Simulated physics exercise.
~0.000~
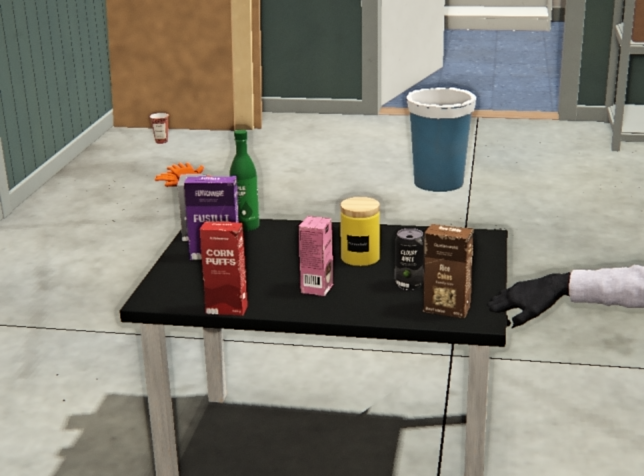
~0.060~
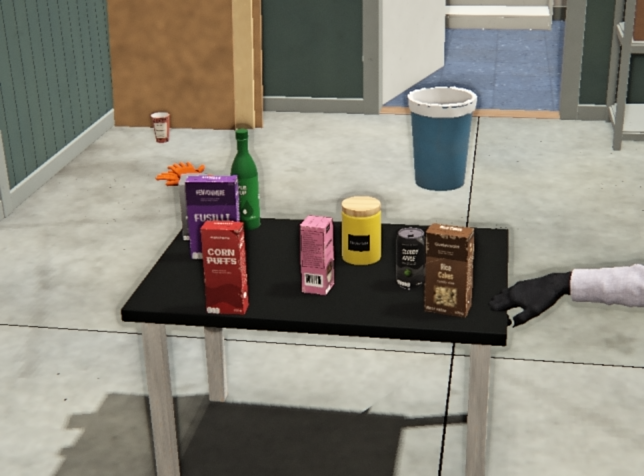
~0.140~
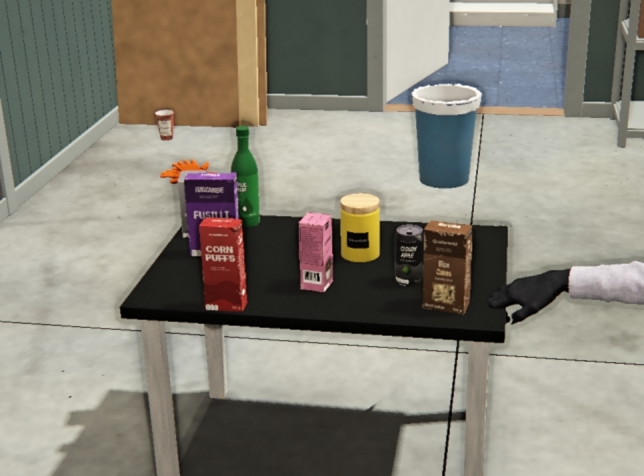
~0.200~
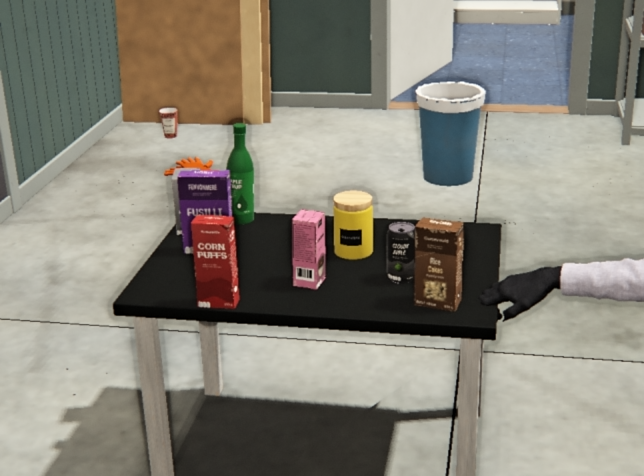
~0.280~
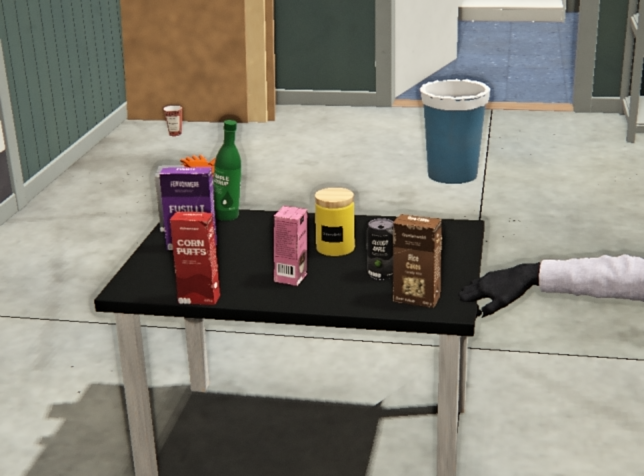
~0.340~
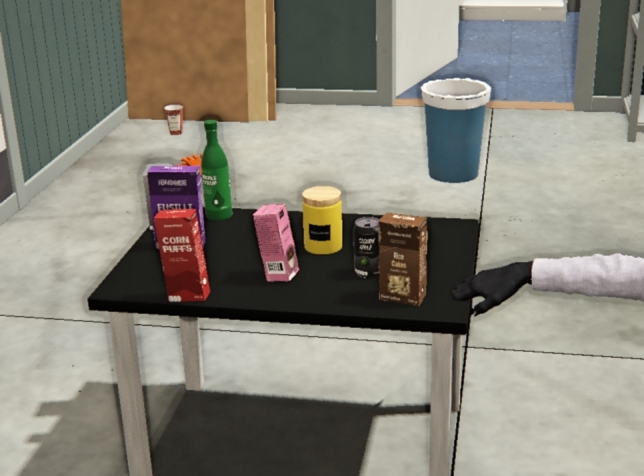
A gloved hand at the right edge of a black-topped table pushed it a short way left, and the cartons, yellow jar, can and green bottle rode along, a few of them wobbling and shifting slightly.
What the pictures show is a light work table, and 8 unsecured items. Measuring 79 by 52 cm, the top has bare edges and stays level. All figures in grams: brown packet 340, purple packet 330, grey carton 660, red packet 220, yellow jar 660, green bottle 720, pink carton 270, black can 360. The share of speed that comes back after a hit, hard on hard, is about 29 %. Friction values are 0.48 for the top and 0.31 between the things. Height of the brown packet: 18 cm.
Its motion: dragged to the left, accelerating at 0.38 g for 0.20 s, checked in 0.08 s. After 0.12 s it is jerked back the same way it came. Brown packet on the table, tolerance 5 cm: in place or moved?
The item stays settled.
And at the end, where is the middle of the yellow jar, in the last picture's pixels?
It comes to rest somewhere around (374, 223).
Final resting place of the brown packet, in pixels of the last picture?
Near (463, 262).
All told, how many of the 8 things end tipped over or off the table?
I make it 4.
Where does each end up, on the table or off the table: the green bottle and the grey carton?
At the end the green bottle winds up past the limits and the grey carton winds up past the limits.
After 0.64 s, table 4 cm from its start; grey carton and green bottle now off the table; brown packet moved 3 cm near (425, 260); pink carton on its side.
After 0.84 s, red packet on its side; pink carton on its side.
In the end (1.4 s), off the table, grey carton and green bottle; toppled on the table, red packet and pink carton; the other 4 under 5 cm from the start. At the end, from the last picture's camera, brown packet near (463, 262).
